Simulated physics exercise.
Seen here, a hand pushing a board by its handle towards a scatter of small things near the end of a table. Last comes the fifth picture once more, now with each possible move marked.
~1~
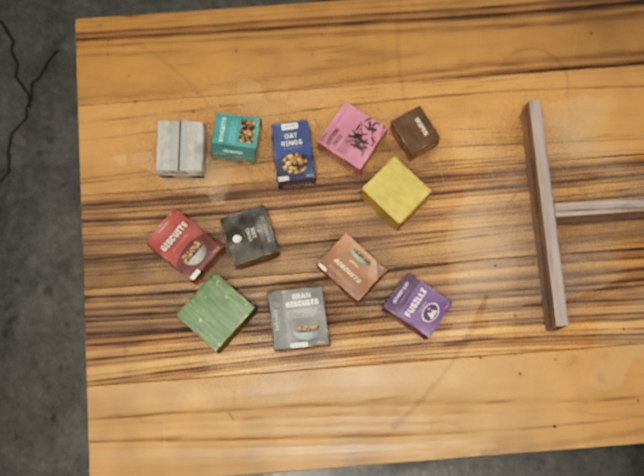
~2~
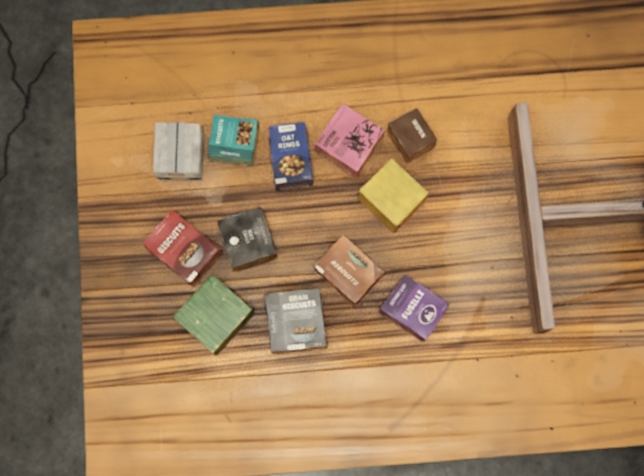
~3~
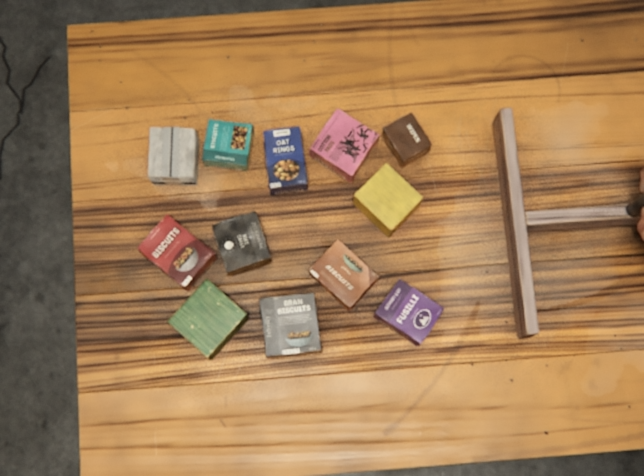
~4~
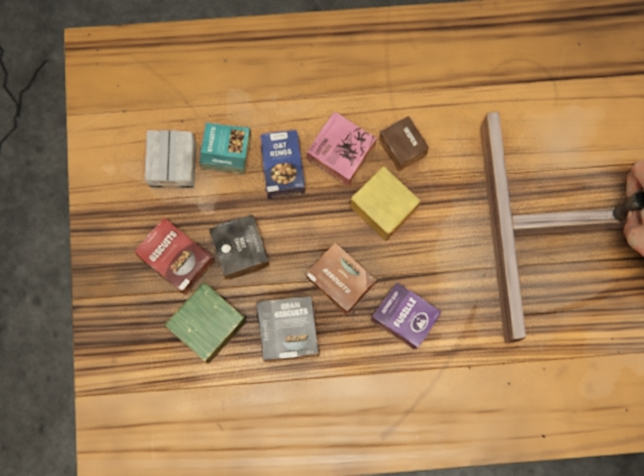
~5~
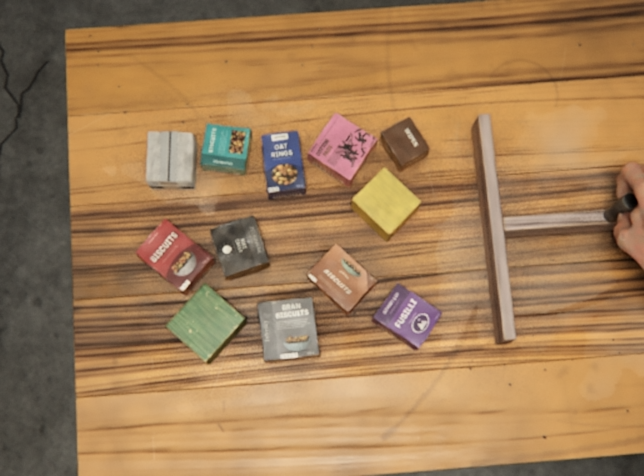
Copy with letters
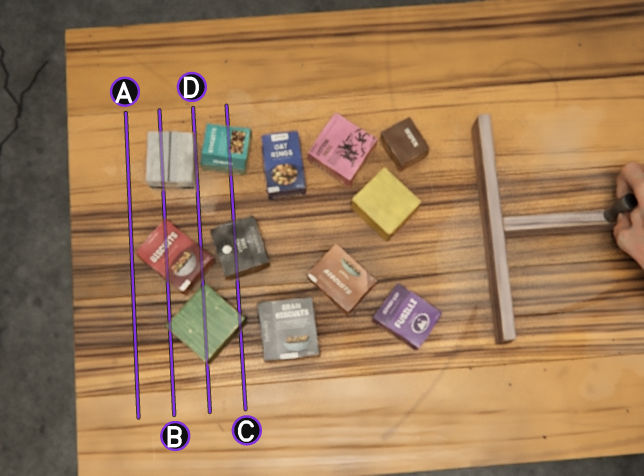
A hand slides a wooden board by its handle leftward toward scattered small coloured boxes.
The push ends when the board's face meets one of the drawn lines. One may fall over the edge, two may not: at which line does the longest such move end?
No farther than C.
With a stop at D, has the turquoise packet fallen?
By then, yes.
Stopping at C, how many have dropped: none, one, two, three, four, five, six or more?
In all, one.
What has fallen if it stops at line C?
It is the white box.
On the marked copy, A at (132, 261); B at (167, 258); C at (236, 253); D at (201, 255).
Following C. Soon after the start, board (404, 231); purple packet (368, 324); brown box (368, 144).
Later, board (311, 238); white box (103, 174); turquoise packet (149, 161).
In the end, board (239, 244); white box over the edge; turquoise packet (80, 166); one fallen.
As for the rest, A drops eight; B drops five; D drops two.
